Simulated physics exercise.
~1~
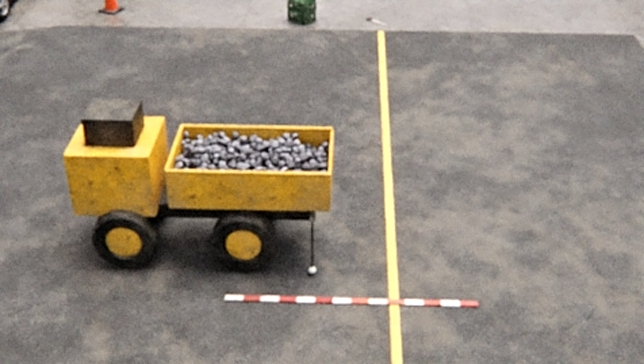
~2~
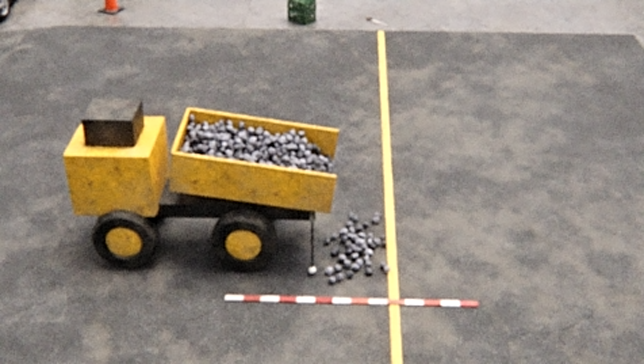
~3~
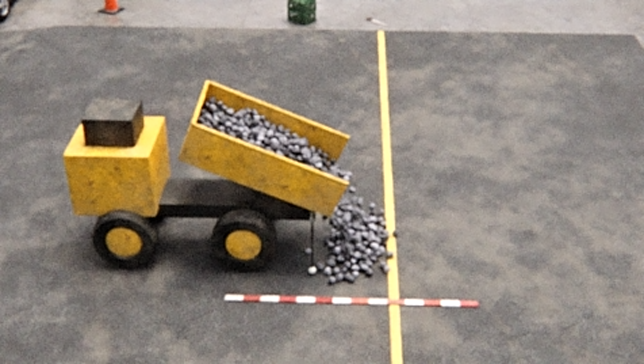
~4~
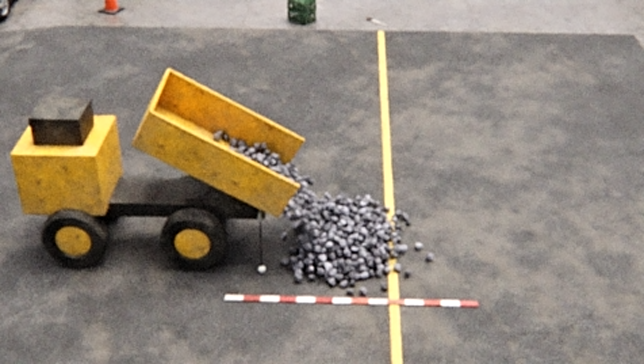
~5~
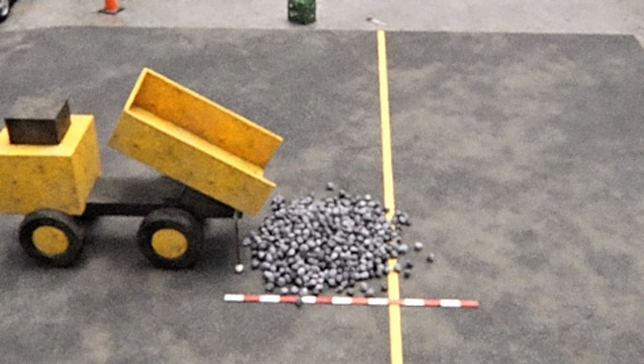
On a dark, level yard, a yellow toy-like dump truck tilted its bed and poured grey stones beside a painted yellow line, then rolled left as the bed emptied, leaving a heap mostly short of the line with a few stones across it.
